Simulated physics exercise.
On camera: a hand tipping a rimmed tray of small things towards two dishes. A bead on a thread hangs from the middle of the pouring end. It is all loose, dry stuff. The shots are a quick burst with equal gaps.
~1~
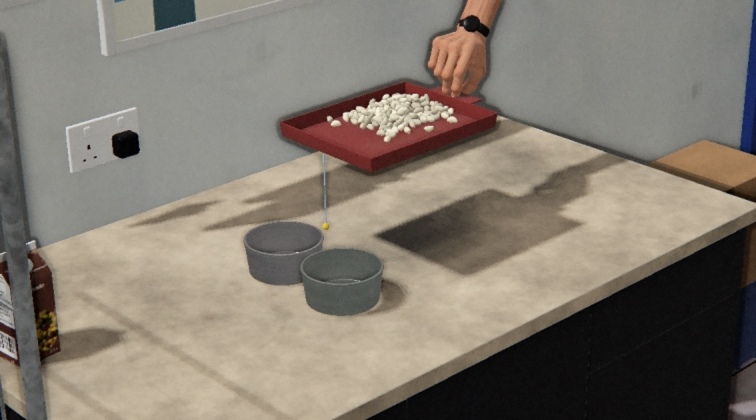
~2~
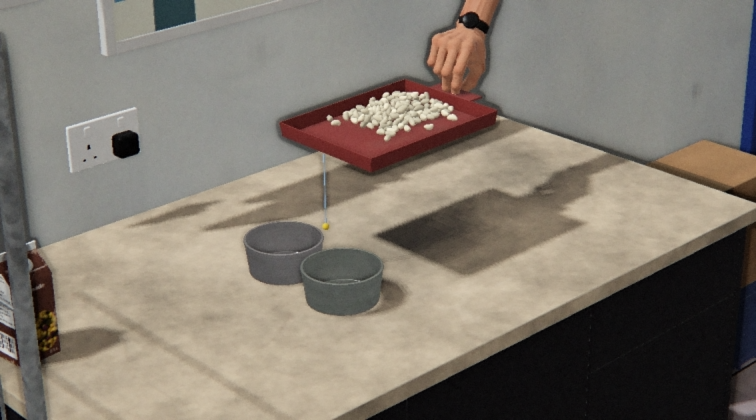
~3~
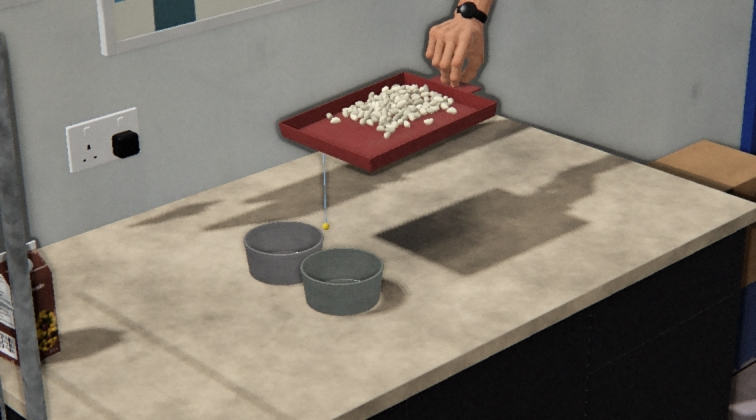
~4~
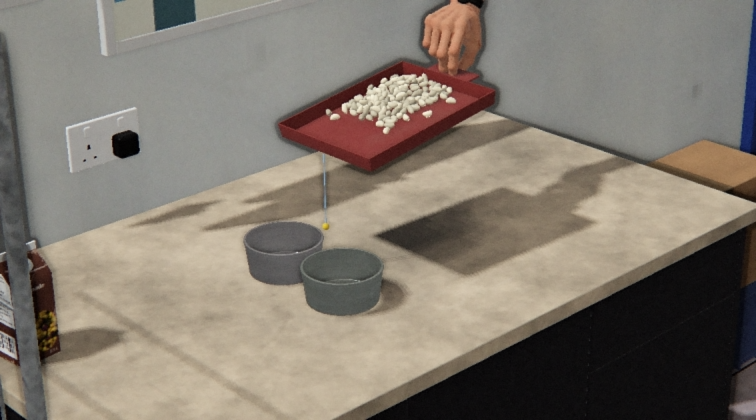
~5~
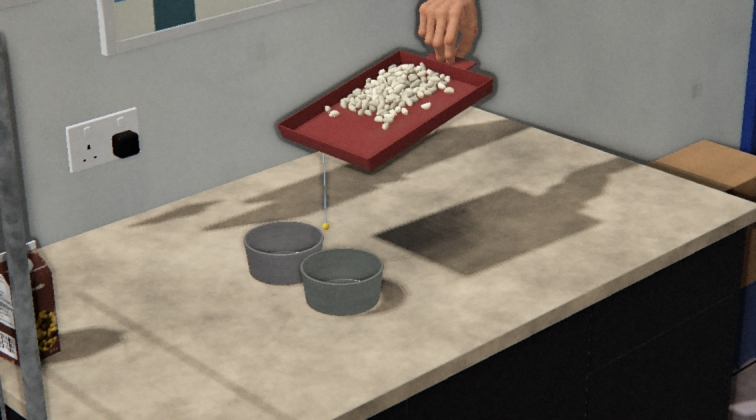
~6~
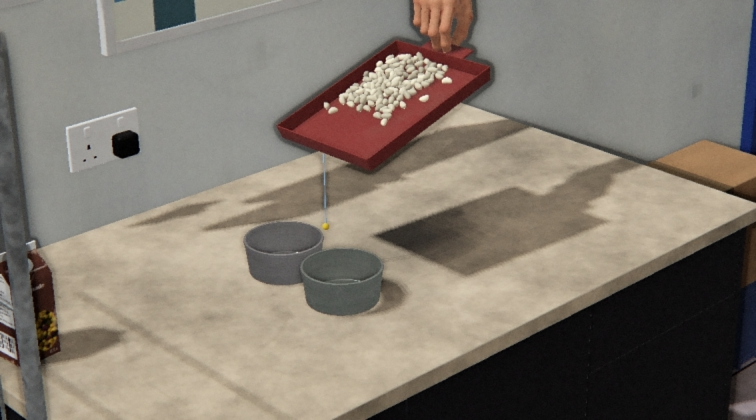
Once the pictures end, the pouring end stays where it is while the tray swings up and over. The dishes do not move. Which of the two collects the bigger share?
Fuller: The left-hand dish.
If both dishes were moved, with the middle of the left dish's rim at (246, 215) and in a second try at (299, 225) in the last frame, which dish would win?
The first try: The right one. The second: The dish on the left.
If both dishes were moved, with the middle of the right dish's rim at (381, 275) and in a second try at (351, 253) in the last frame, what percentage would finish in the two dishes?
The first gives 30 %, the second 50 %.
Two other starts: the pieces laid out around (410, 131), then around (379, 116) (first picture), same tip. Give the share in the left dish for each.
The first gives 50 %, the second 70 %.
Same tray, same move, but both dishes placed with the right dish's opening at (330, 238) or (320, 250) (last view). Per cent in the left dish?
First some 10, then 40 per cent.
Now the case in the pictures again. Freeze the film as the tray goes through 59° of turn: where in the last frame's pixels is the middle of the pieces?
At about (316, 124).
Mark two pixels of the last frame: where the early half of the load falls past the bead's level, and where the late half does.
Around (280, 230) and then (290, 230).
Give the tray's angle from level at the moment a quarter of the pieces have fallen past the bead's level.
Roughly 110°.
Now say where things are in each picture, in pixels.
In the first frame, corners of the pouring end at (282, 122) and (371, 157), level; middle of the load at (394, 114), white beans; left dish at (254, 262); right dish at (312, 292); bead on its thread at (326, 227).
In the second frame, corners of the pouring end at (282, 122) and (371, 157), level; middle of the load at (394, 112).
In the third frame, corners of the pouring end at (282, 123) and (370, 157), tipped barely, level across its low end; middle of the load at (394, 107).
In the fourth frame, corners of the pouring end at (281, 123) and (369, 157), tipped a little, level across its low end; middle of the load at (393, 100).
In the fifth frame, corners of the pouring end at (280, 124) and (368, 158), tipped a little, level across its low end; middle of the load at (391, 92).
In the sixth frame, corners of the pouring end at (279, 125) and (367, 158), tipped clearly, level across its low end; middle of the load at (389, 85); left dish at (254, 262); right dish at (312, 292).
Soon after the last picture, tray tipped steeply; nearly all on the tray; a stray few in the air.
A little later, tray tipped right over; most on the tray; a stray few in the right dish; a small part in the left dish; a small part outside both; a stray few in the air.
Later still, tray tipped past a quarter turn; a small part in the right dish; about two thirds in the left dish; about a quarter outside both; a stray few in the air.
At rest, tray tipped past a quarter turn; a small part in the right dish; about two thirds in the left dish; about a quarter outside both.
